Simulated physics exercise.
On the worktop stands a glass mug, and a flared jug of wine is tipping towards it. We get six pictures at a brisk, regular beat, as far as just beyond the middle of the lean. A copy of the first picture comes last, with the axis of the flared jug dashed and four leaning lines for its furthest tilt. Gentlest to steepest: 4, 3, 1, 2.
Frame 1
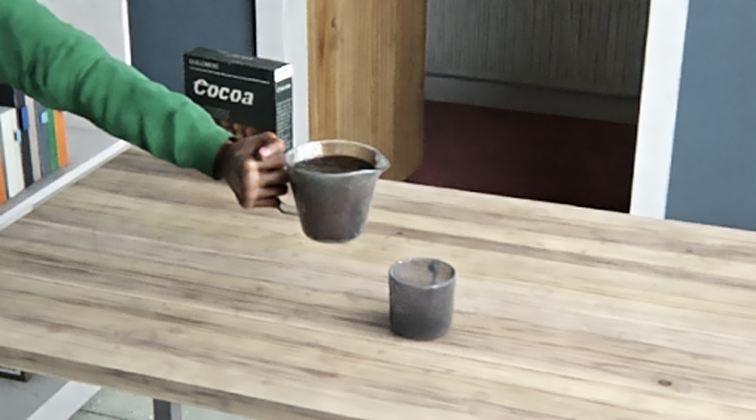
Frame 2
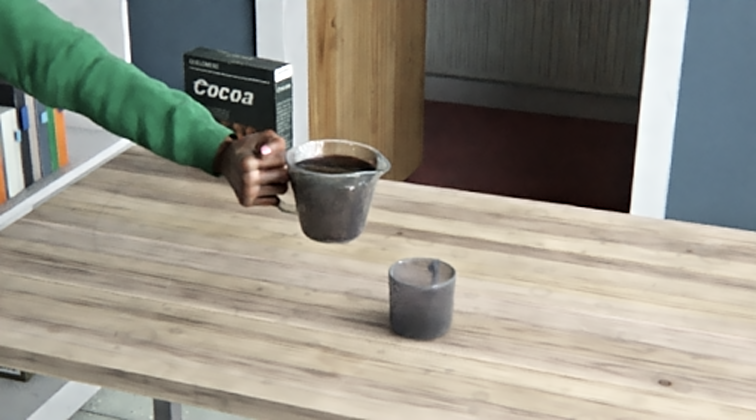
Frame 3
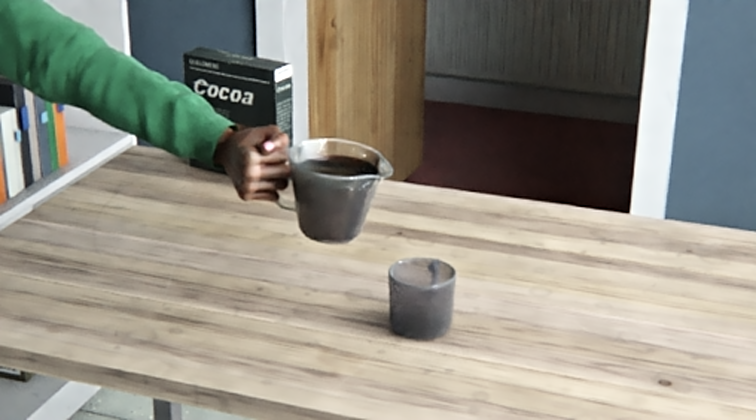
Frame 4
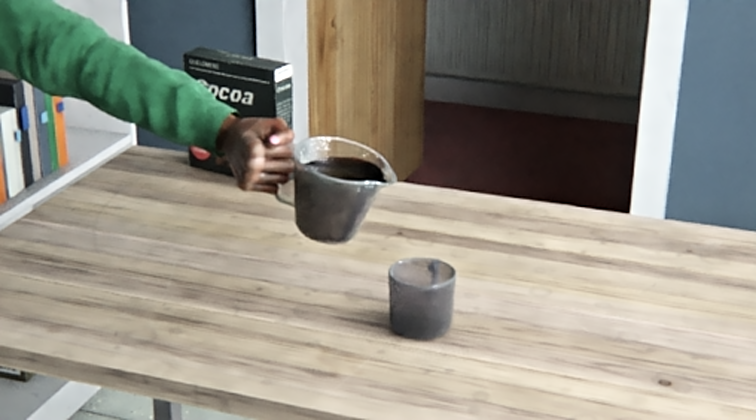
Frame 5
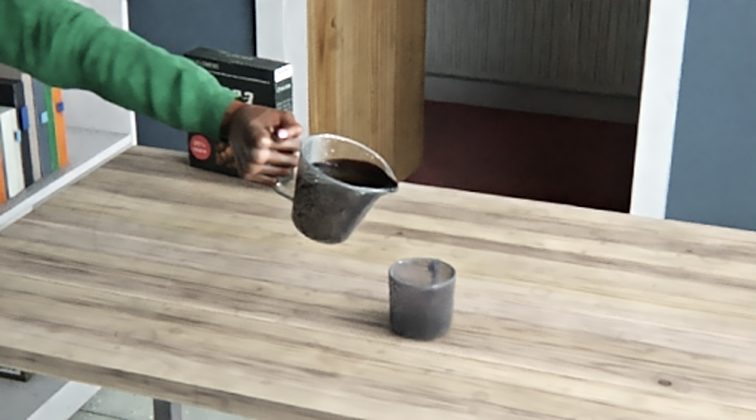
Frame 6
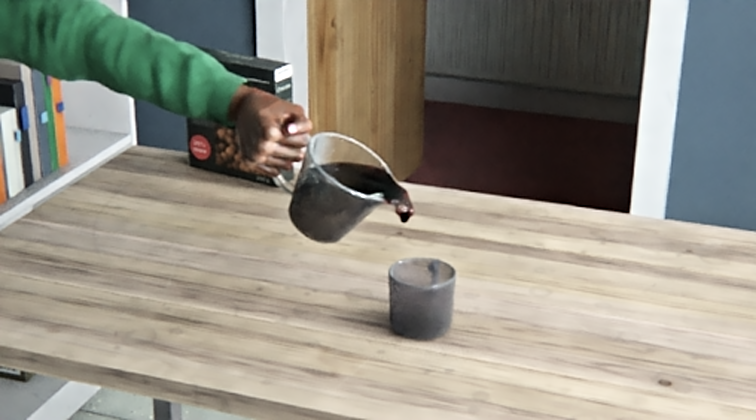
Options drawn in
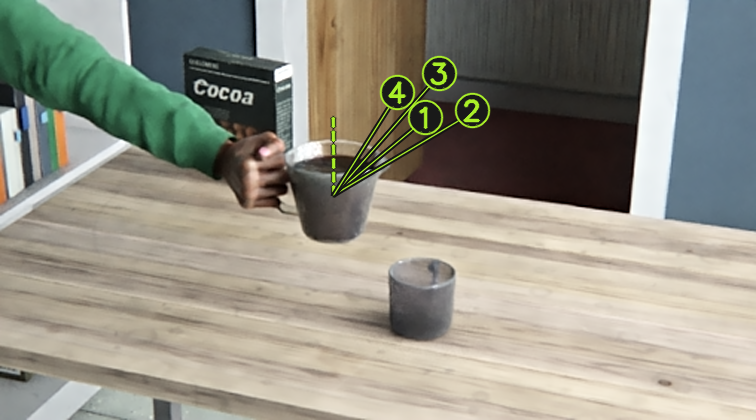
To begin with, a hand in a green sleeve holds a glass jug of dark liquid upright above a wooden worktop, up and to the left of a small grey cup. The hand gradually tilts the jug to the right, and the liquid reaches the lip, then begins to spill over it in a short dark trickle above the unmoving cup.
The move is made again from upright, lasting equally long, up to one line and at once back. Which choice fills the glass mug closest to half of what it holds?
I would pick mark 3.
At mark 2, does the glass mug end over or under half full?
Over.
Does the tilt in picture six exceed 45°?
No, it does not.
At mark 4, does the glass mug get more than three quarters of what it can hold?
No.
On the marked copy, 1 at (412, 129); 2 at (458, 120); 3 at (429, 86); 4 at (389, 107).
With 1, the glass mug ends with about 68 % of what it can hold.
With 2, the glass mug ends with about 84 % of what it can hold; 4 % of the wine is spilt.
With 3, the glass mug ends with about 48 % of what it can hold.
With 4, the glass mug ends with about 28 % of what it can hold.
